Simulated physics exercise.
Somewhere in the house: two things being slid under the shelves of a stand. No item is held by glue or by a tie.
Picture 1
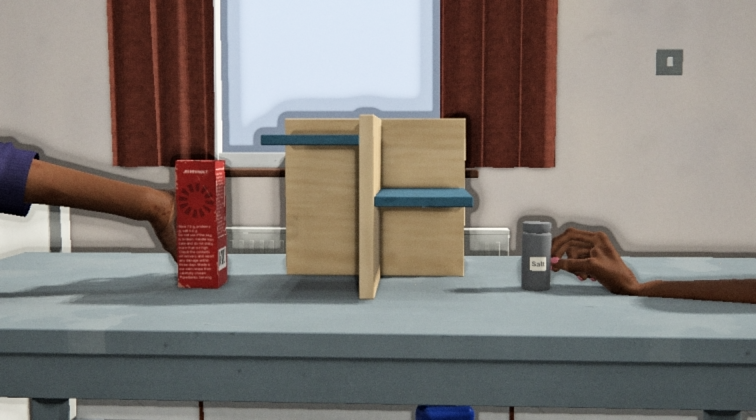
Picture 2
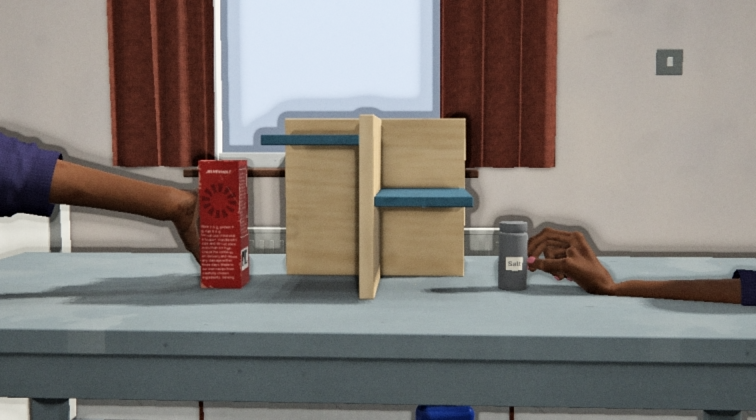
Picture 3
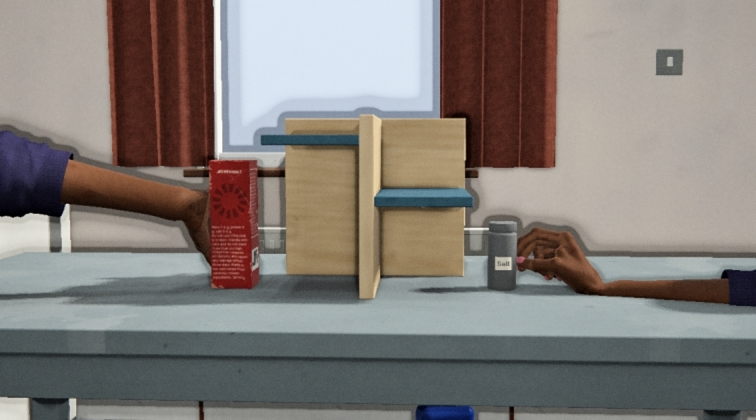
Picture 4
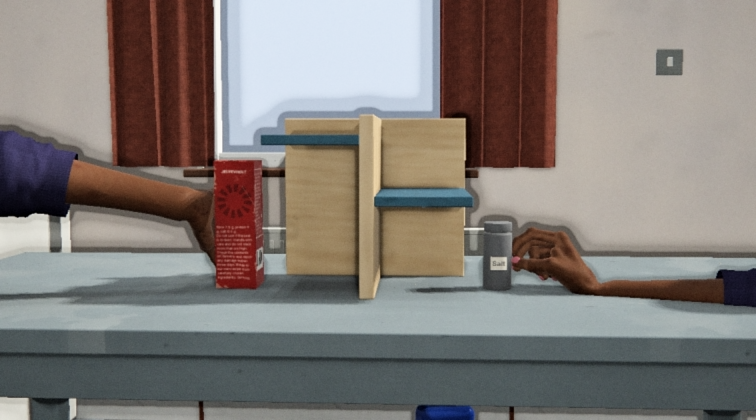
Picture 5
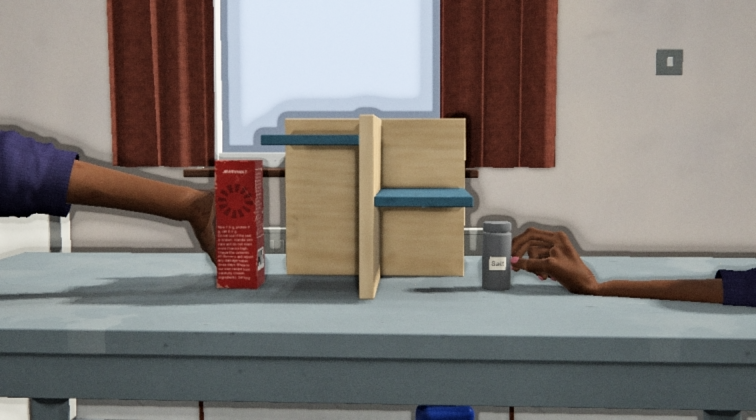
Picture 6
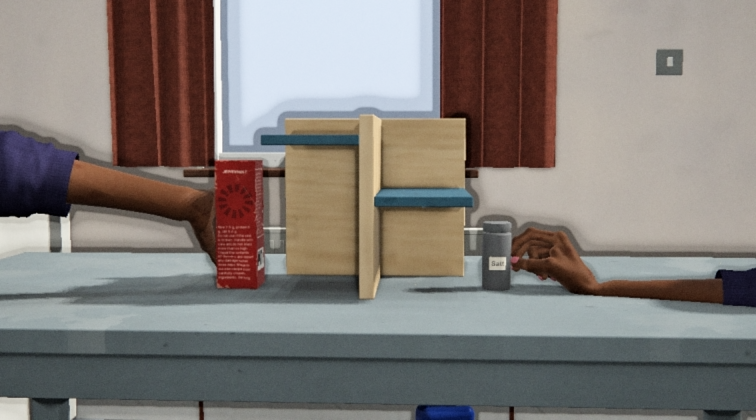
Red carton and grey shaker being slid inward by two hands across a table towards a shelved wooden stand, then staying still.
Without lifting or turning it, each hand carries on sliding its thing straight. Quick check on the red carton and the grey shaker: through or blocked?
Red carton: Through; grey shaker: Through.
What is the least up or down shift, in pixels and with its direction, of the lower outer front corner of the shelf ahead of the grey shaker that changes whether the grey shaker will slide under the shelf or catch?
Close to 24 pixels in the downward direction.
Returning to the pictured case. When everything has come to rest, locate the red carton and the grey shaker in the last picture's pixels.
Final centres, approx.: First (298, 224), second (449, 255).
Then, 0.32 s after the last picture, red carton sliding up to the opening near (261, 224); grey shaker part of the way in near (472, 255).
At rest, the red carton clears the shelf, near (298, 224); the grey shaker clears the shelf, near (448, 255).
